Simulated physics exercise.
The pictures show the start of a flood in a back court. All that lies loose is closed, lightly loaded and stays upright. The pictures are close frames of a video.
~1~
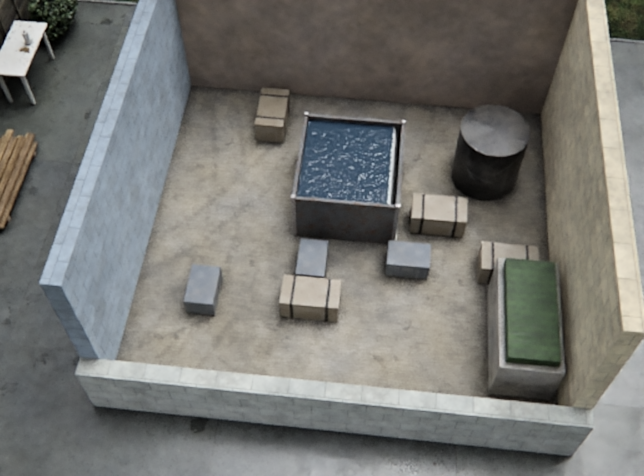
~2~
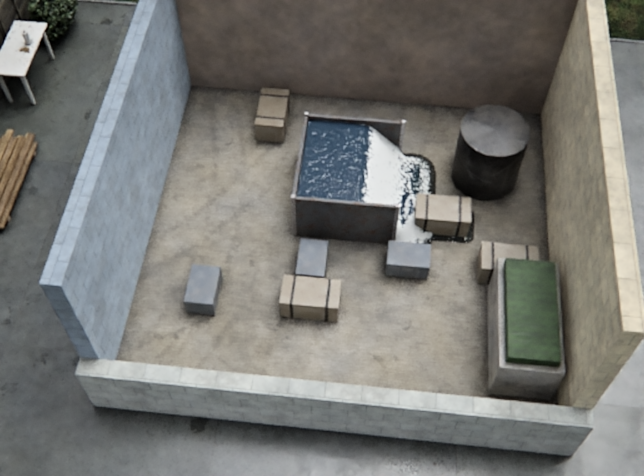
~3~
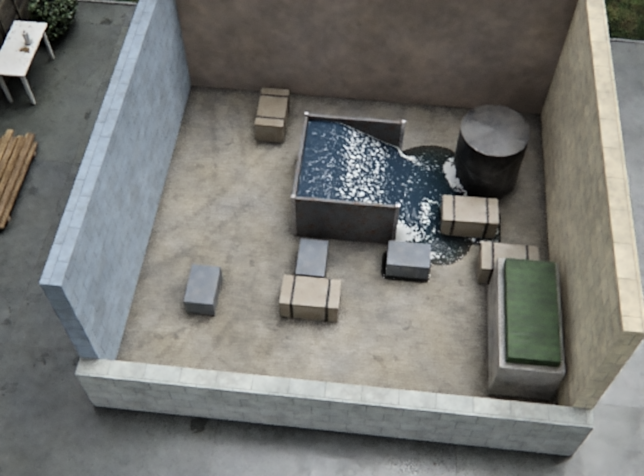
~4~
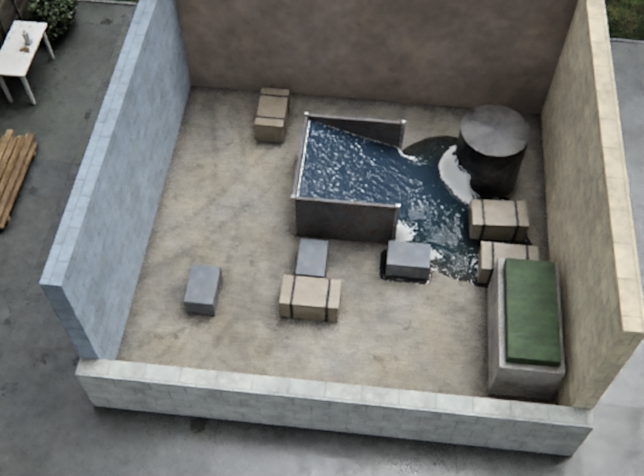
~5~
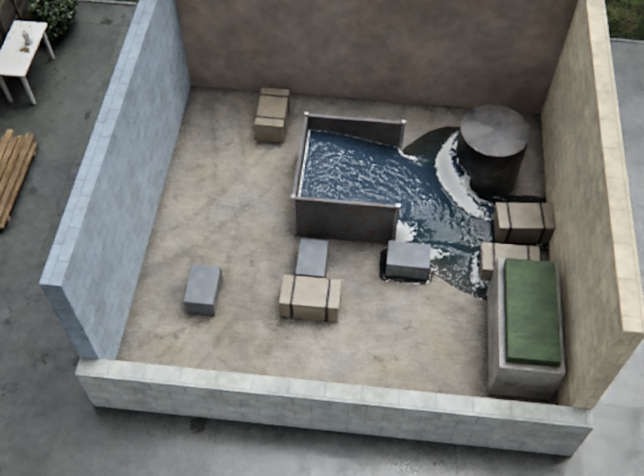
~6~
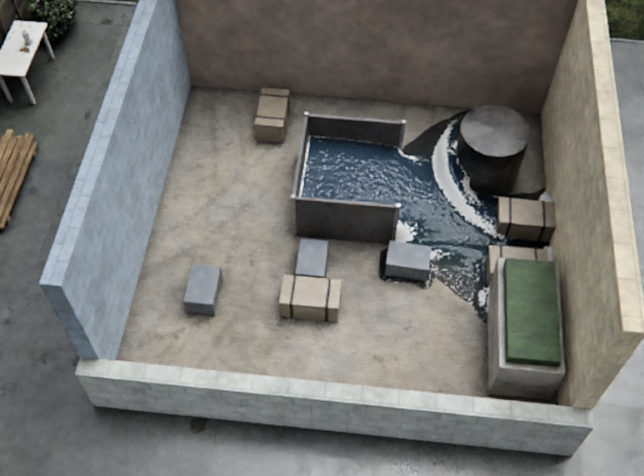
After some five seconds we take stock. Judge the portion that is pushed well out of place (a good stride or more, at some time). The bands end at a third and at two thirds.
That comes to one to two thirds.
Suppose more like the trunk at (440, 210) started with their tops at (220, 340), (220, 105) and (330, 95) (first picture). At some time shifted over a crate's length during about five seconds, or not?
One after the other: Yes, under that, swept aside.
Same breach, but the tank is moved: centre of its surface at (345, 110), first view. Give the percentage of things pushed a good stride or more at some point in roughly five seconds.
Near 70 in a hundred.
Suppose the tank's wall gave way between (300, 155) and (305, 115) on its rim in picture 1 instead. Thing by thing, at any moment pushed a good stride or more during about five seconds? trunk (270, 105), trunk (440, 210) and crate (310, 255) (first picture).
One after the other: Moved that far, short of that, less than that.
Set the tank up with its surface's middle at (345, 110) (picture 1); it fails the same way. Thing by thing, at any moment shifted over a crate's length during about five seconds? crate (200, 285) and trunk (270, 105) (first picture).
One after the other: Not that far, not that far.
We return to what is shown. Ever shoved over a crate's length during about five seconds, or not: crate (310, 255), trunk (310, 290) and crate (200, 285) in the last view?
As listed: Not that far, under that, no.
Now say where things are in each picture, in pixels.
The first frame shows a trunk at (440, 208) rests on the ground; a trunk at (510, 257), on the bottom; 0 of 7 have shifted.
The second frame shows a trunk at (444, 208), on the bottom, close to its start; a trunk at (510, 257) rests on the ground; 1 of 7 have shifted.
The third frame shows a trunk at (471, 209) rests on the ground, a stride from its start; a trunk at (510, 257), on the bottom; 1 of 7 have shifted.
The fourth frame shows a trunk at (500, 213), on the bottom, a stride from its start; a trunk at (510, 257) rests on the ground; 1 of 7 have shifted.
The fifth frame shows a trunk at (526, 215) rests on the ground, a stride from its start; a trunk at (511, 258) rests on the ground; 1 of 7 have shifted.
The sixth frame shows a trunk at (527, 212) rests on the ground, a stride from its start; a trunk at (519, 261), on the bottom, close to its start; 2 of 7 have shifted.
A moment on, 1 of 7 are well off their spots; 1 afloat.
Next, 2 of 7 are well off their spots; 2 afloat.
Later, 2 of 7 are well off their spots; 2 afloat.
In the end, 4 of 7 are well off their spots, and 4 have been at some point; 3 afloat.
